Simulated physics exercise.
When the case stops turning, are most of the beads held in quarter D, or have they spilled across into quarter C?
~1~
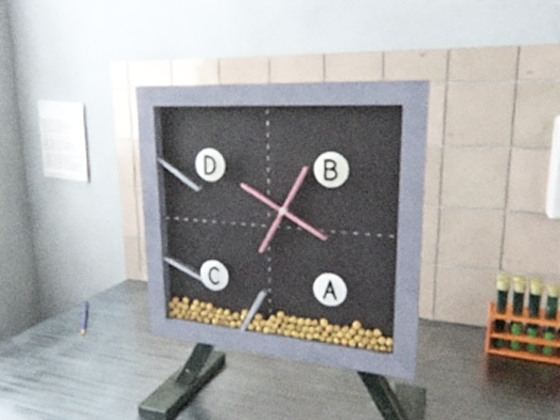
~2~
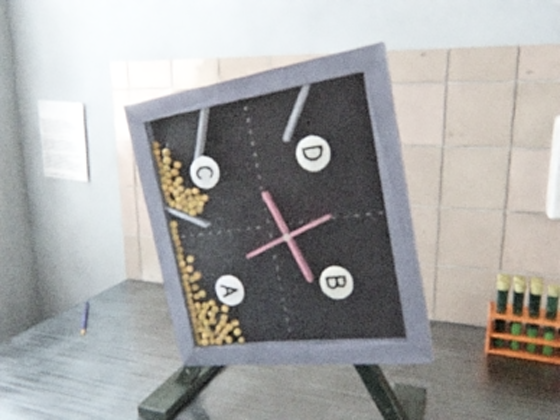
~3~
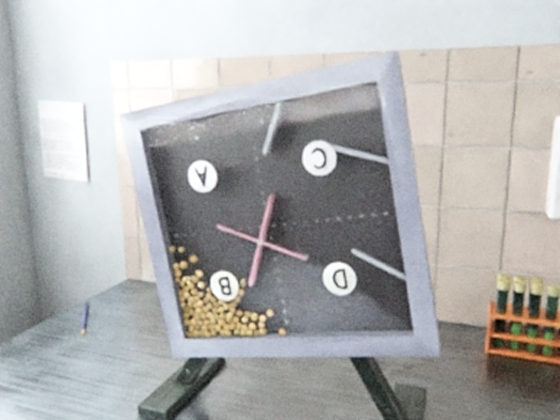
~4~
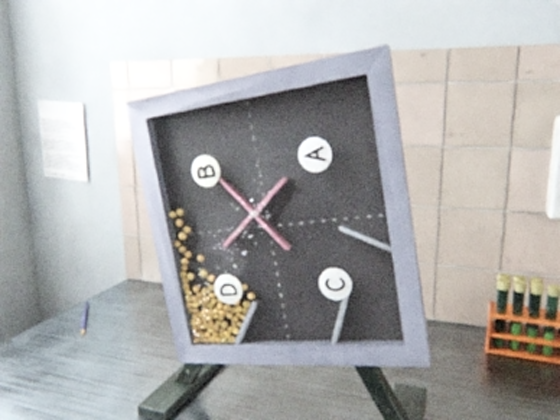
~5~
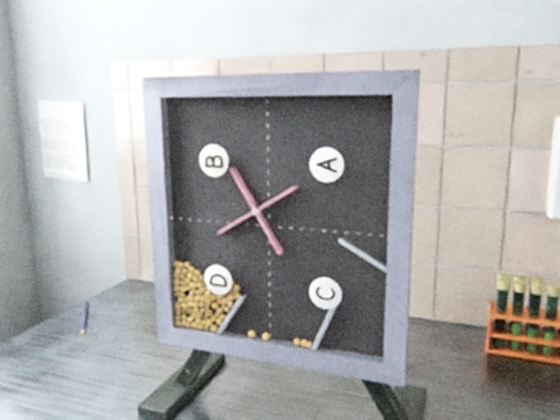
Most of the beads are held in quarter D, heaped in the lower left corner. Only a few lie across in C.
